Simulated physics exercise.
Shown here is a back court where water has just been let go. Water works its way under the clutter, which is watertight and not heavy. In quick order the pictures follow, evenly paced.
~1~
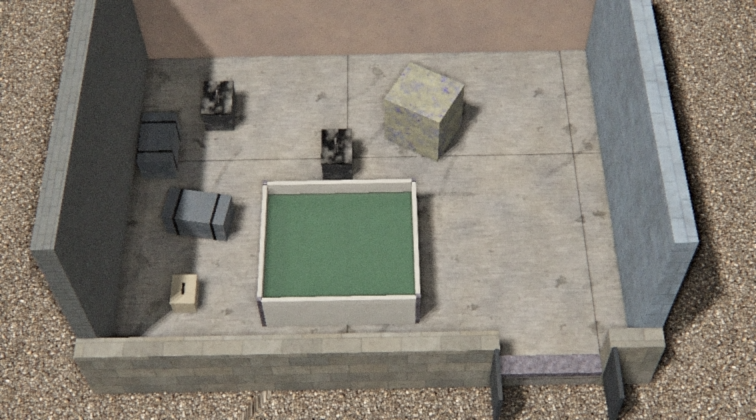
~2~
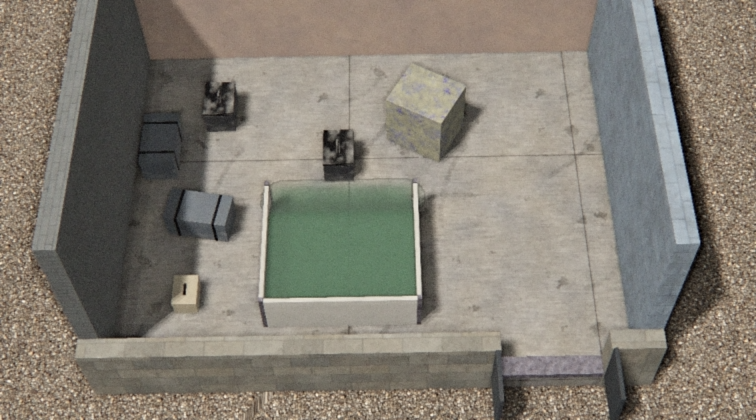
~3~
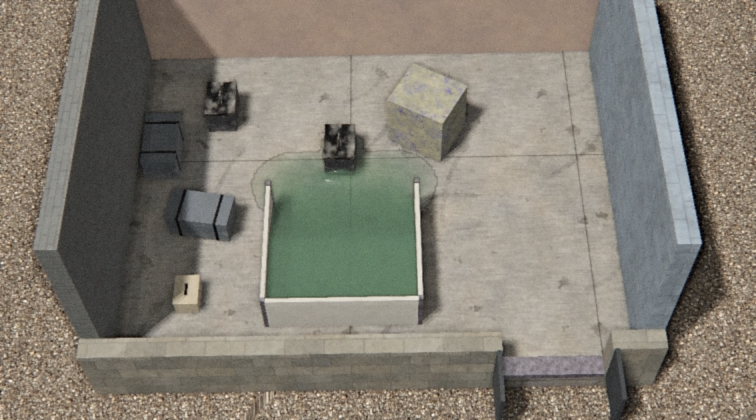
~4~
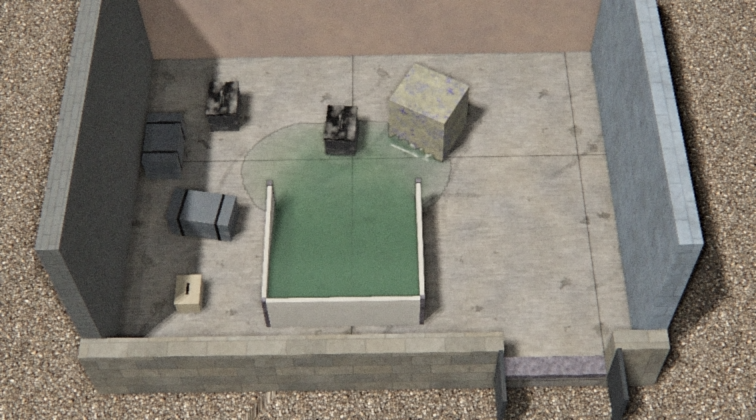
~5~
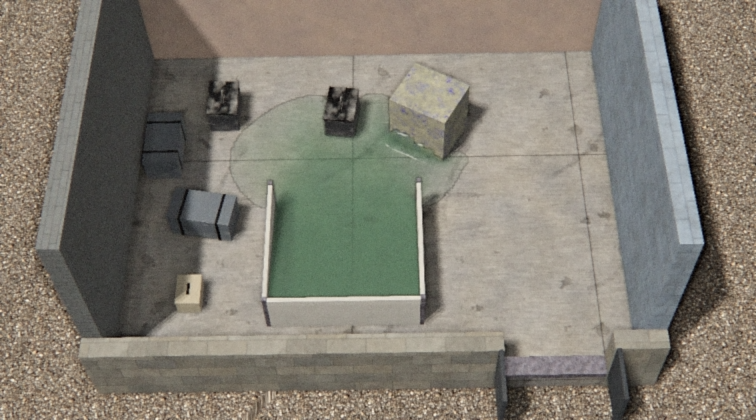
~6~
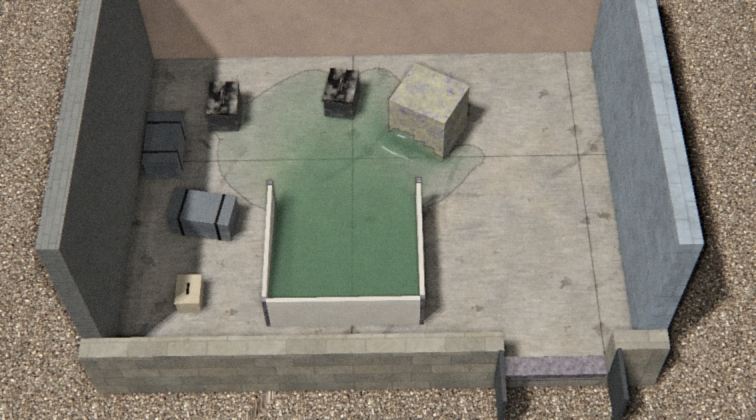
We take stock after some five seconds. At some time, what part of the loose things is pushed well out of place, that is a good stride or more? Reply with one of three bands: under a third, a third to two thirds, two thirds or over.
A third to two thirds.
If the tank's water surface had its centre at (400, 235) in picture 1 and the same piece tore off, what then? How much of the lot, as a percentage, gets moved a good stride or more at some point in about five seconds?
Close to 60 %.
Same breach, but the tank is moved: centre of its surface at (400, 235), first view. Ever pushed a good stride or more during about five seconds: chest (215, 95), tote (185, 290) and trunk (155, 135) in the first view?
As listed: Shifted that much, no, pushed that far.
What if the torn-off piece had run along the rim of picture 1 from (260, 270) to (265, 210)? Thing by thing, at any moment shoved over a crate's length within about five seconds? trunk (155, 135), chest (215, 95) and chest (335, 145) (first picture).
Well, in order they come out as over the mark, below the mark and below the mark.
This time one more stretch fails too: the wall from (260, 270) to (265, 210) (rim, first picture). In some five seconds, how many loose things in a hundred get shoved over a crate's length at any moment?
Near 60 in a hundred.
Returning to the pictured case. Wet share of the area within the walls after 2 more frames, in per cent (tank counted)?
35 per cent.
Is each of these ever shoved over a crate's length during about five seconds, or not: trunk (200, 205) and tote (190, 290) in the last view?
In the order asked: A lesser distance, then a lesser distance.
A moment on, 1 of 5 are well off their spots; 1 afloat.
Next, 2 of 5 are well off their spots; 2 afloat.
Later, 3 of 5 are well off their spots; 2 afloat.
In the end, 3 of 5 are well off their spots, and 3 have been at some point; 2 afloat.
